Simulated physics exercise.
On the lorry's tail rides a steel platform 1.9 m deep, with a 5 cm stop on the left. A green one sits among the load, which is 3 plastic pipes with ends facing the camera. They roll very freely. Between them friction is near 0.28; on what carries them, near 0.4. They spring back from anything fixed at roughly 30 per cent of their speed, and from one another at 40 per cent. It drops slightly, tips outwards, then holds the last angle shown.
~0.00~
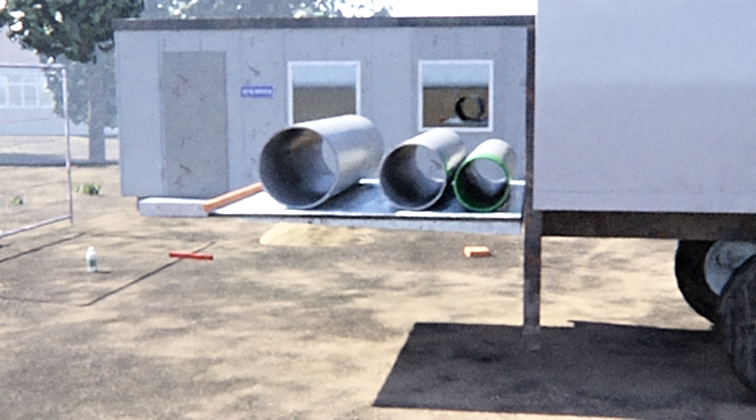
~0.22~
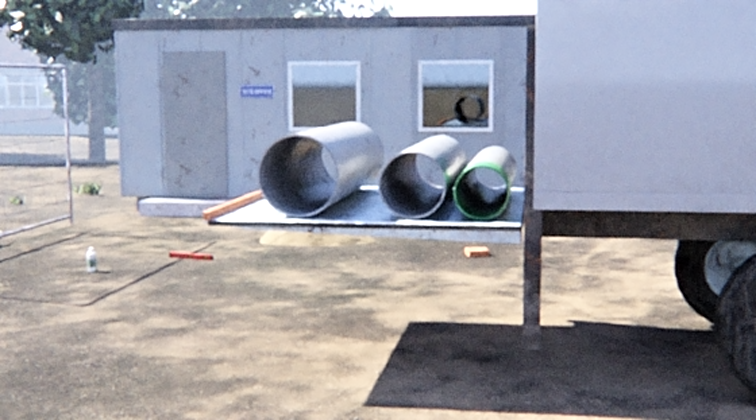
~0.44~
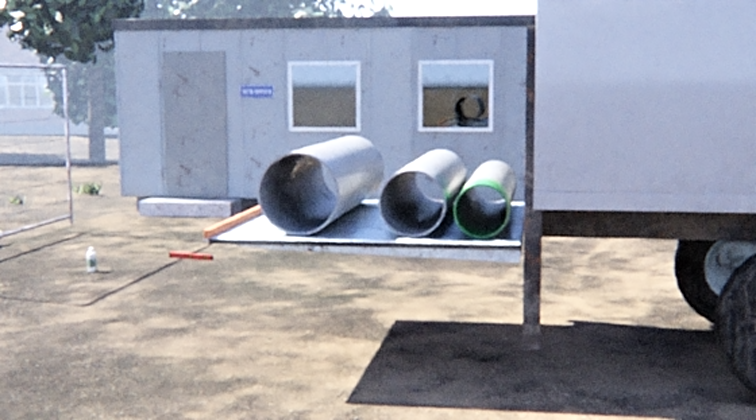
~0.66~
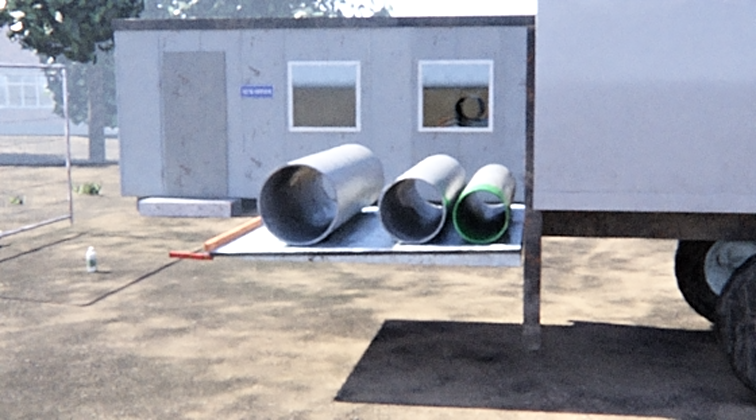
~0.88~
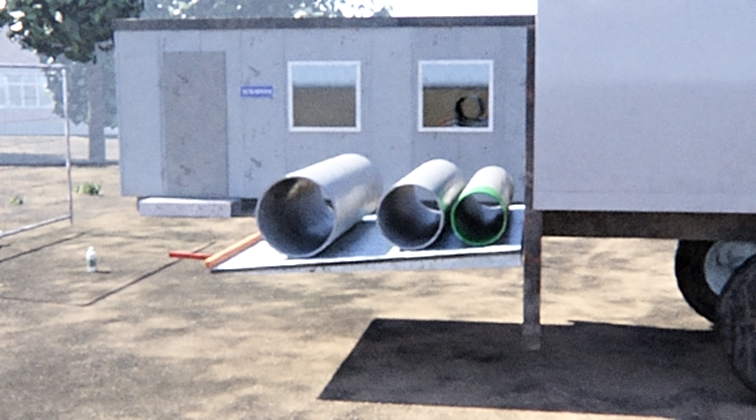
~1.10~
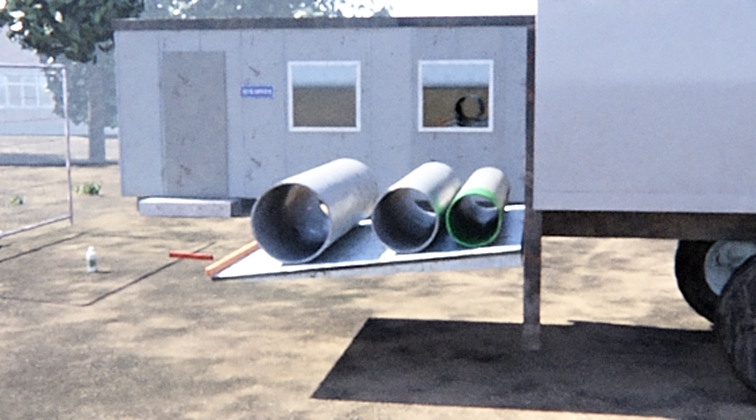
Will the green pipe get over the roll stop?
Green: Held.
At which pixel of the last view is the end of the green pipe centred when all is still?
Look near pixel (355, 232).
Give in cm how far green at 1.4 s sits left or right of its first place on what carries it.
Green 10 left.
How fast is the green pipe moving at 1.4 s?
Close to 0.3 m/s at that moment.
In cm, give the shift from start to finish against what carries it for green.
Green shifts by 70.
By 1.4 s, green is on the plate, 150 cm from the stop, rolling left; 0 gone from the plate.
By 1.8 s, green is on the plate, 130 cm from the stop, rolling left; 0 gone from the plate.
By 2.2 s, green is on the plate, 105 cm from the stop, rolling left; 0 gone from the plate.
Finally (2.7 s), green is on the plate, 85 cm from the stop; 0 gone from the plate.
